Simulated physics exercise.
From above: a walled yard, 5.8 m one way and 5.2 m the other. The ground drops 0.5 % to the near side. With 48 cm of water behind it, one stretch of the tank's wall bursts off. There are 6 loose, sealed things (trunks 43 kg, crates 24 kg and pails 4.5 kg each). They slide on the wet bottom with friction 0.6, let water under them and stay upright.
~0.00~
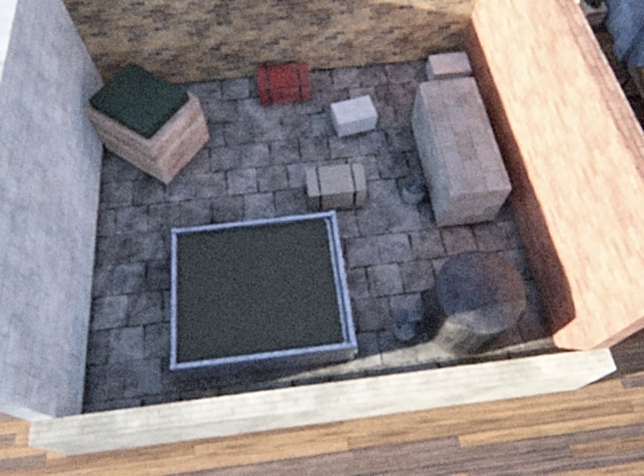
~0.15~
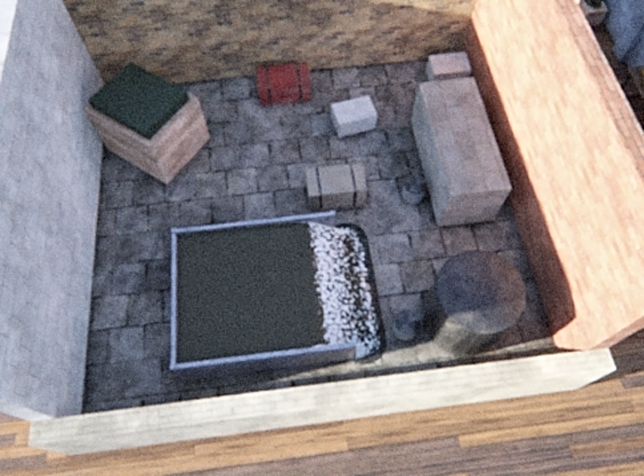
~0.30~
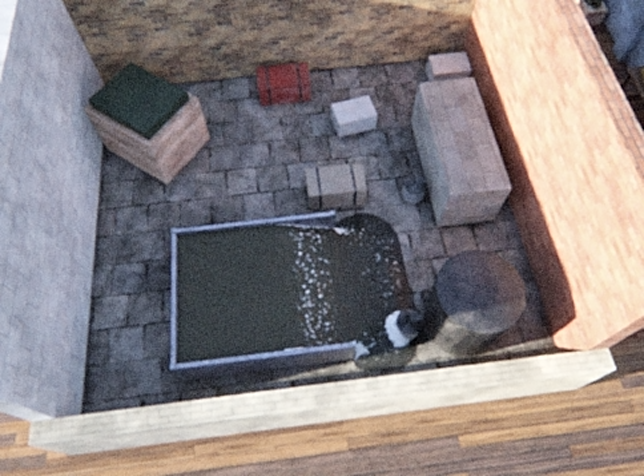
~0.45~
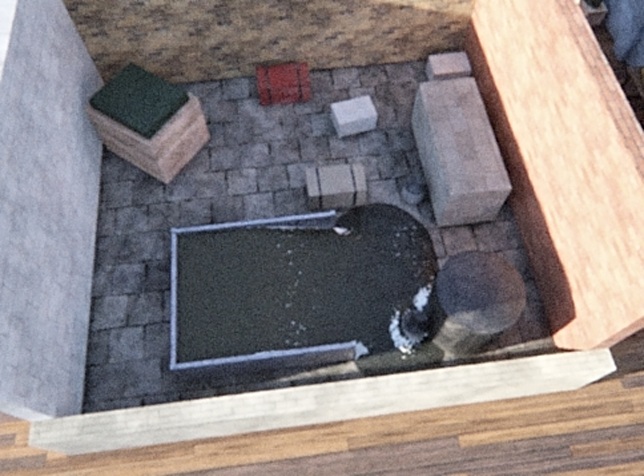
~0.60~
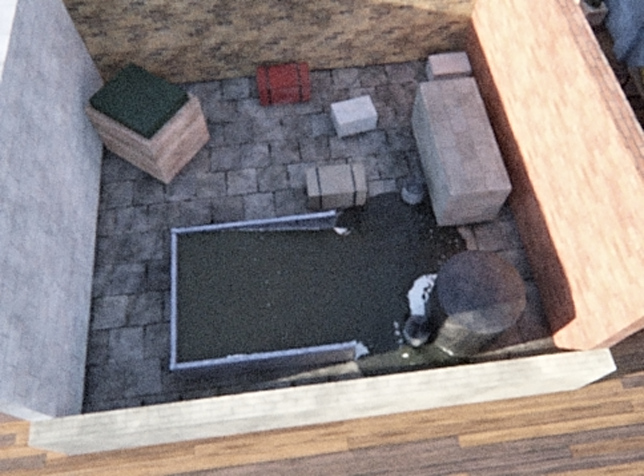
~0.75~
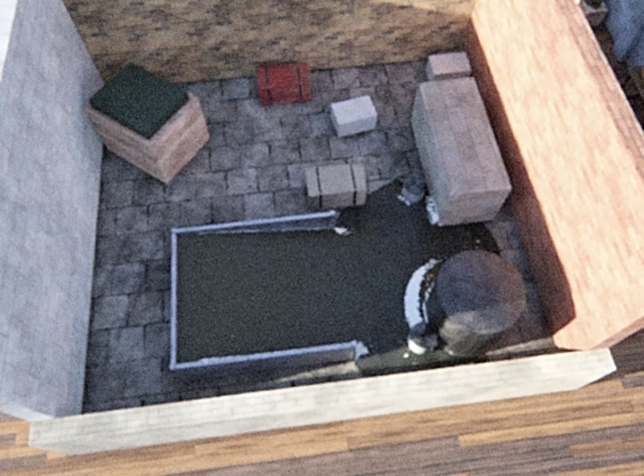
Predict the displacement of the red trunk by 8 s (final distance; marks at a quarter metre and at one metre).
The red trunk stays put.
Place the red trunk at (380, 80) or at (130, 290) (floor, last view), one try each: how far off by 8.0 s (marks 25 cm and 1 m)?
In that order: It slides a little; it stays put.
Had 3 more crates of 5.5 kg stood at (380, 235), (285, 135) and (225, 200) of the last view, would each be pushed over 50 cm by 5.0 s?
In that order: More, under, short of it.
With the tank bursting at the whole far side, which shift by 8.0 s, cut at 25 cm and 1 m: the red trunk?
In that case the red trunk gets carried off.
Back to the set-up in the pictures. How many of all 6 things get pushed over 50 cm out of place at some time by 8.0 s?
That makes 3.
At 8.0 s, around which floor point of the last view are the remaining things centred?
Around (336, 151).
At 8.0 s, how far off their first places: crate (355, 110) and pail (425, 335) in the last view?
In that order: 40 cm, 60 cm.
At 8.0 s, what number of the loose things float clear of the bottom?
I count 1.
After 1.6 s the red trunk is near (283, 75), 0.0 m from its start, aground; 1 afloat.
After 3.6 s the red trunk is near (283, 75), 0.0 m from its start, aground; 2 afloat.
After 5.6 s the red trunk is near (283, 75), 0.0 m from its start, aground; 3 afloat.
After 8.0 s the red trunk is near (283, 75), 0.0 m from its start, aground; 1 afloat.
